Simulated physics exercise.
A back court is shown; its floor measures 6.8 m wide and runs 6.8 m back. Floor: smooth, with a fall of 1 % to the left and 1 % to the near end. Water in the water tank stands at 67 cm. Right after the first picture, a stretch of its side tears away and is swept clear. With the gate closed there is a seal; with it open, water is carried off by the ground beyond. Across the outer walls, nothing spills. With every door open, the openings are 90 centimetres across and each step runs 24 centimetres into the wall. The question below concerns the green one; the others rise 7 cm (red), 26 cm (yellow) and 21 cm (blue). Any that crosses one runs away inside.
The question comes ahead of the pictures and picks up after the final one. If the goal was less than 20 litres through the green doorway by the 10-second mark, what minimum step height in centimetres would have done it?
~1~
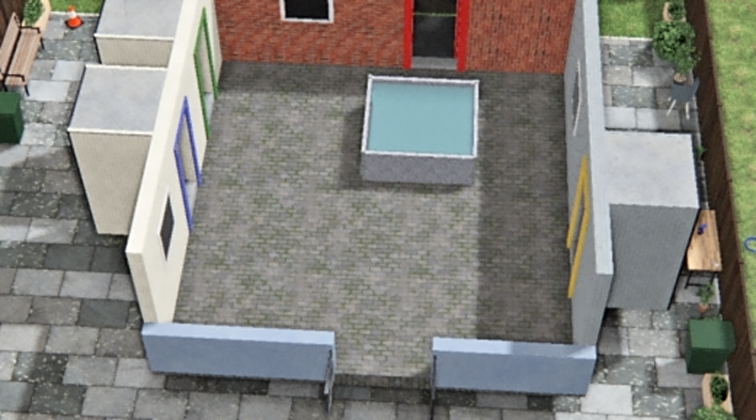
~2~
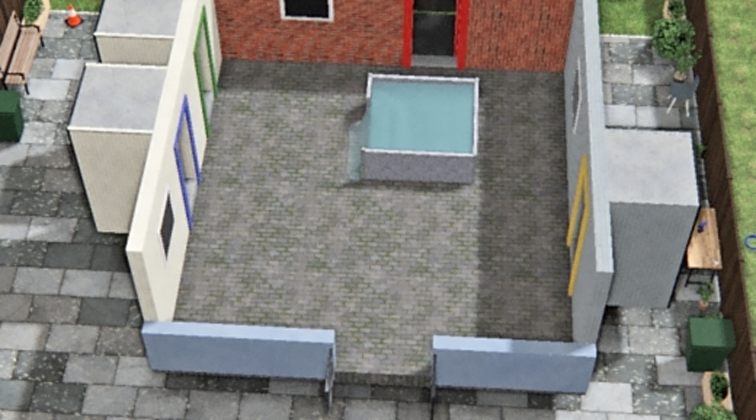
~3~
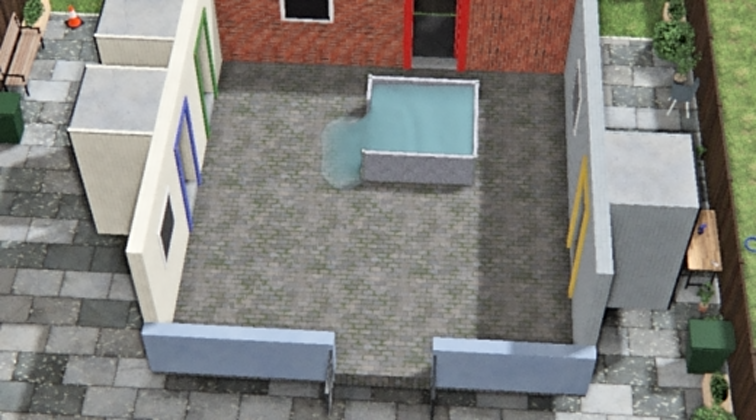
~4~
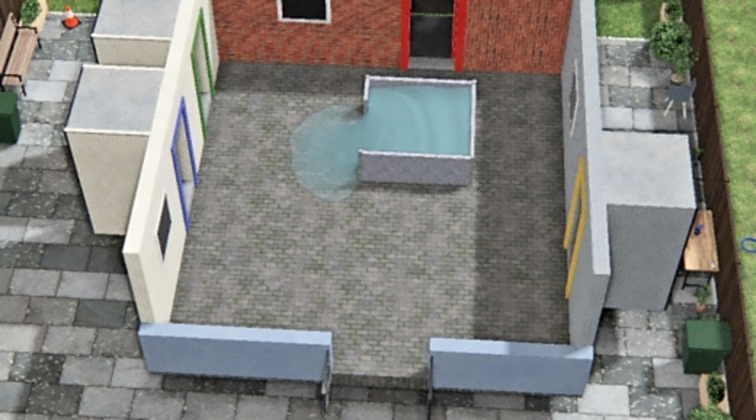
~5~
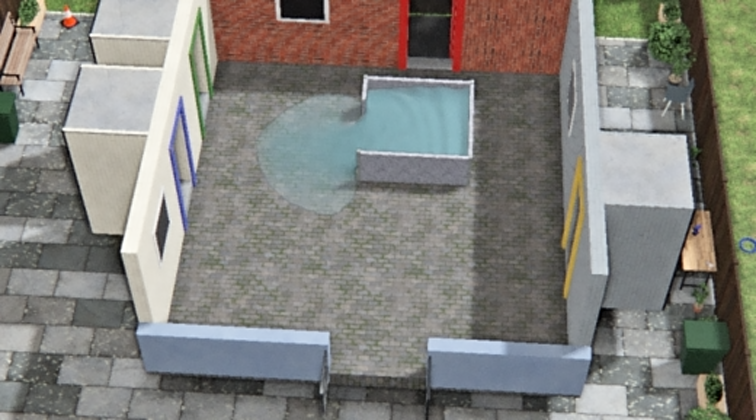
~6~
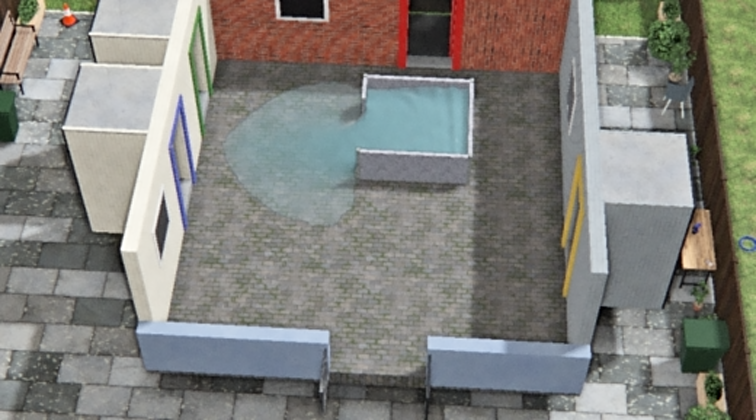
A step of about 23 cm would have done it.
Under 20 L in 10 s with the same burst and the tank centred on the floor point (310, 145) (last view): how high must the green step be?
With that change, some 27 centimetres.
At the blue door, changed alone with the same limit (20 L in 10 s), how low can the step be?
For the blue door, about 22 cm.
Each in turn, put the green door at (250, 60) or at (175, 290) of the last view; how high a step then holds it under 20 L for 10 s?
In turn: About 18 cm, about 12.0 cm.
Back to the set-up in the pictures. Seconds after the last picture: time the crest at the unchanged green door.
I'd guess close to 1.6 seconds.
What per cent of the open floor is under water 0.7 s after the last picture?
I'd say near 25 percent is wet.
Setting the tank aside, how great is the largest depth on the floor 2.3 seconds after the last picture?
Max depth: About 35 cm.
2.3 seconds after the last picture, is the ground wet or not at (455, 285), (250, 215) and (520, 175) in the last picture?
One by one: Clear, drenched, clear.
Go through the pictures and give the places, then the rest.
The first frame shows the water tank at (421, 119) is whole and still, 67 cm deep; the green door at (206, 81) is dry.
In the second frame, water pours out at (368, 140) and has run 0.3 m, to (350, 169); about 9 cm deep outside, 67 cm at the back.
In the third frame, water pours out at (368, 144) and has run 0.8 m, to (325, 140); about 12 cm deep outside, 67 cm at the back.
In the fourth frame, the front is at (295, 152), 1.3 m from the gap at (365, 145); 2.2 m2 of floor is wet, 66 cm left at the back.
In the fifth frame, water pours out at (363, 145) and has run 1.9 m, to (261, 153); about 6 cm deep outside, 59 cm at the back.
In the sixth frame, the gap is at (363, 143), the front 2.5 m out at (229, 152); the back of the water tank holds 56 cm; the green door at (201, 79), 3.2 m from the gap, is still 0.7 m from the nearest water.
Then, 0.7 s after the last picture water covers 25 % of the floor, deepest (36 cm) near (353, 160); 25 cm at the green door, 1 litre in over its 22 cm step.
Then, 2.3 s after the last picture water covers 35 % of the floor, deepest (35 cm) near (164, 341); 22 cm at the green door, 23 litres in over its 22 cm step.
Then, 9.3 s after the last picture water covers 95 % of the floor, deepest (13 cm) near (162, 350); 5 cm at the green door, 25 litres in over its 22 cm step.
At the green door as built, the water peaked near 30 cm, 1.5 s after the last picture.
Run again over the same 10 s with other heights there, 45 litres in over 19.5 cm, 5 litres over 26.5 cm. The limit of 20 litres is kept from about 23 cm up.
